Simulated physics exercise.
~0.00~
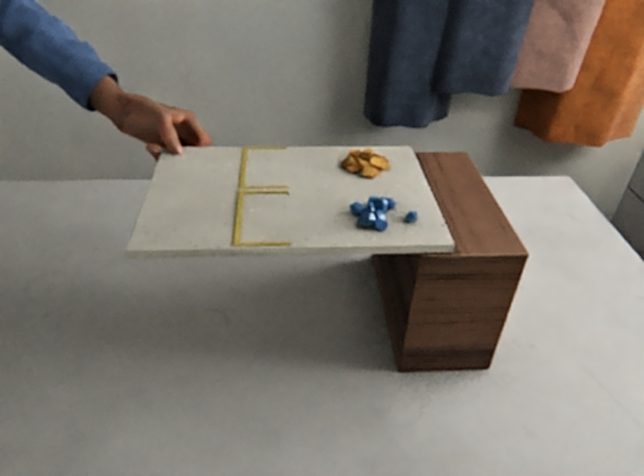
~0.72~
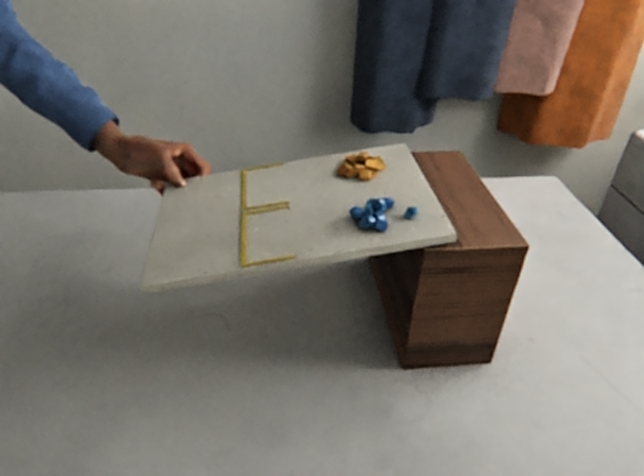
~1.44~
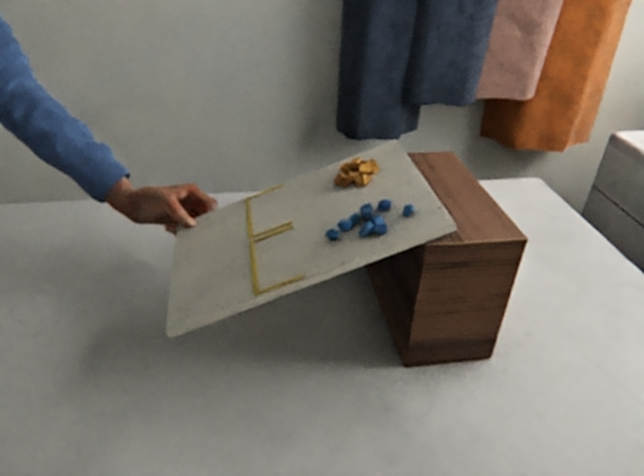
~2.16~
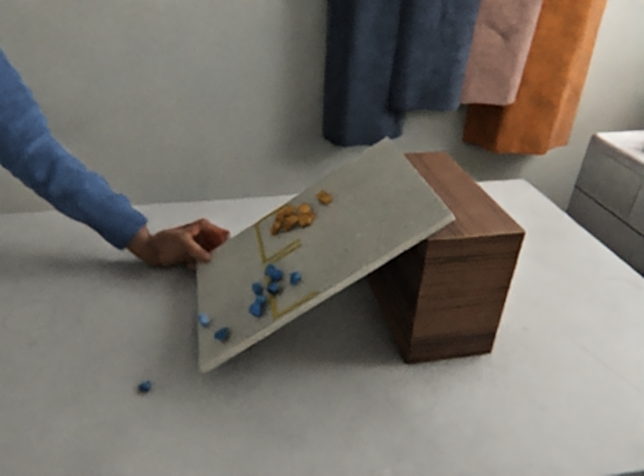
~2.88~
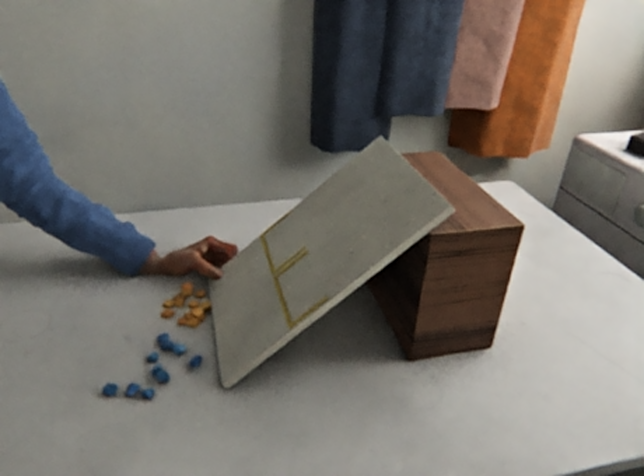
A pale board lowered by a hand spills blue and orange pieces past yellow strips.
